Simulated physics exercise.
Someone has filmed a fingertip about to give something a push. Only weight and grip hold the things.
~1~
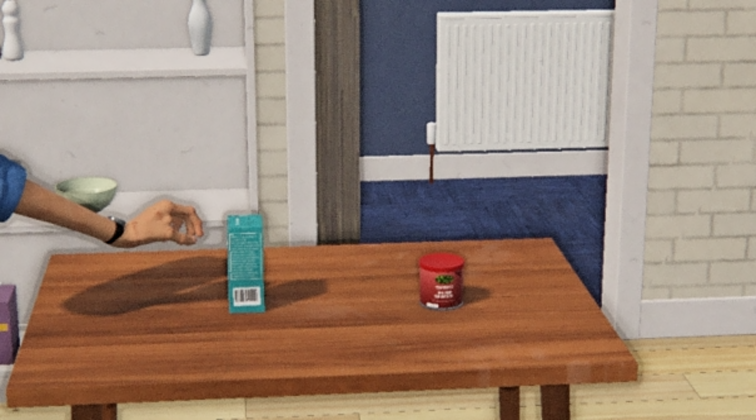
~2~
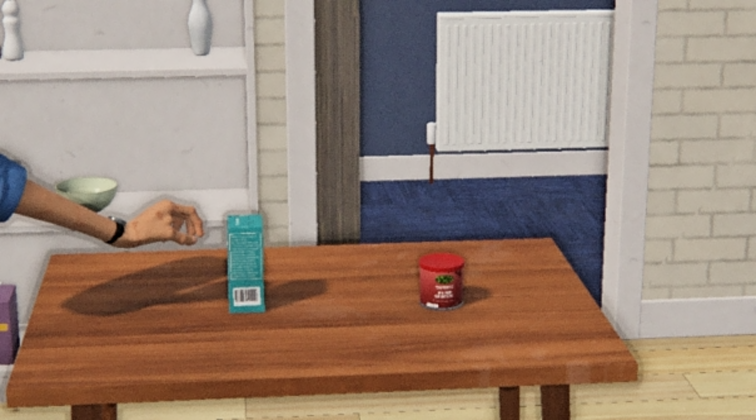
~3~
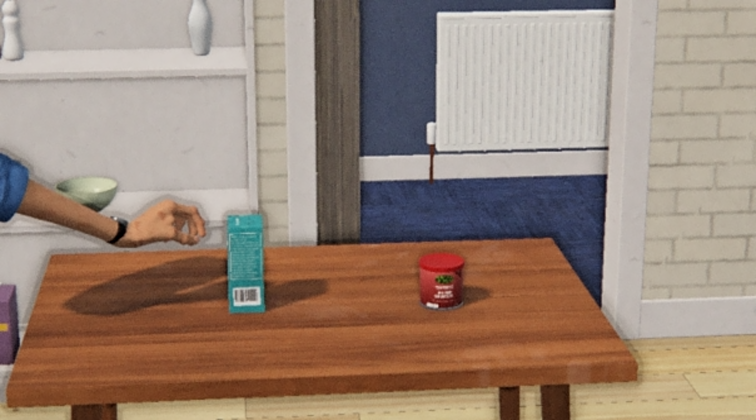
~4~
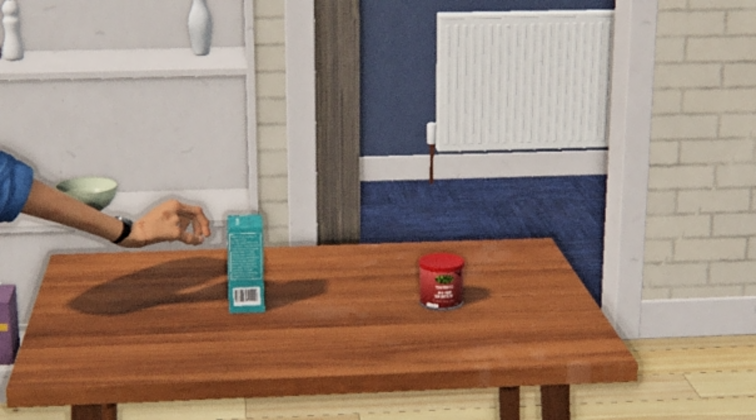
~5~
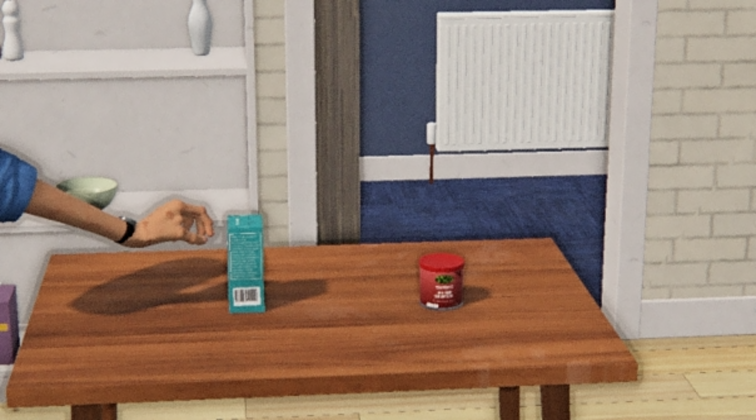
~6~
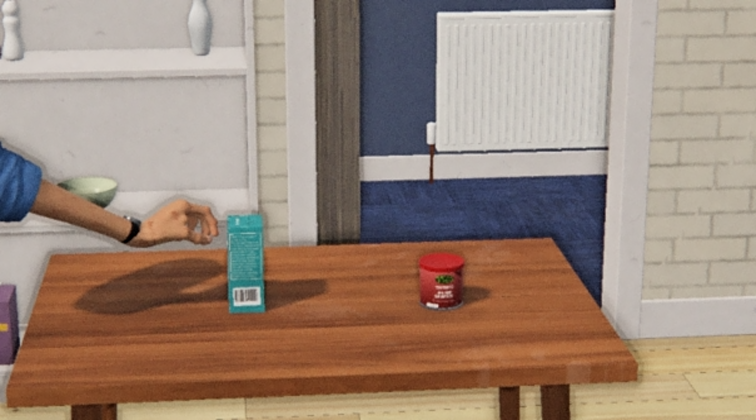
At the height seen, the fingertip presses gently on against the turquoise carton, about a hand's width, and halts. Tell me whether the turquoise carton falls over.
The turquoise carton topples.
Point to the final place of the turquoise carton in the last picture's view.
Near (313, 287).
Then, 0.50 s past the last view, turquoise carton rocked 14° from its first pose near (257, 261).
Then, 1.00 s past the last view, turquoise carton on its side near (304, 278).
Then, 1.10 s past the last view, turquoise carton on its side near (313, 287).
Finally, down or leaning hard on the table, turquoise carton. Final places as the last picture's camera would see them, turquoise carton near (313, 287).
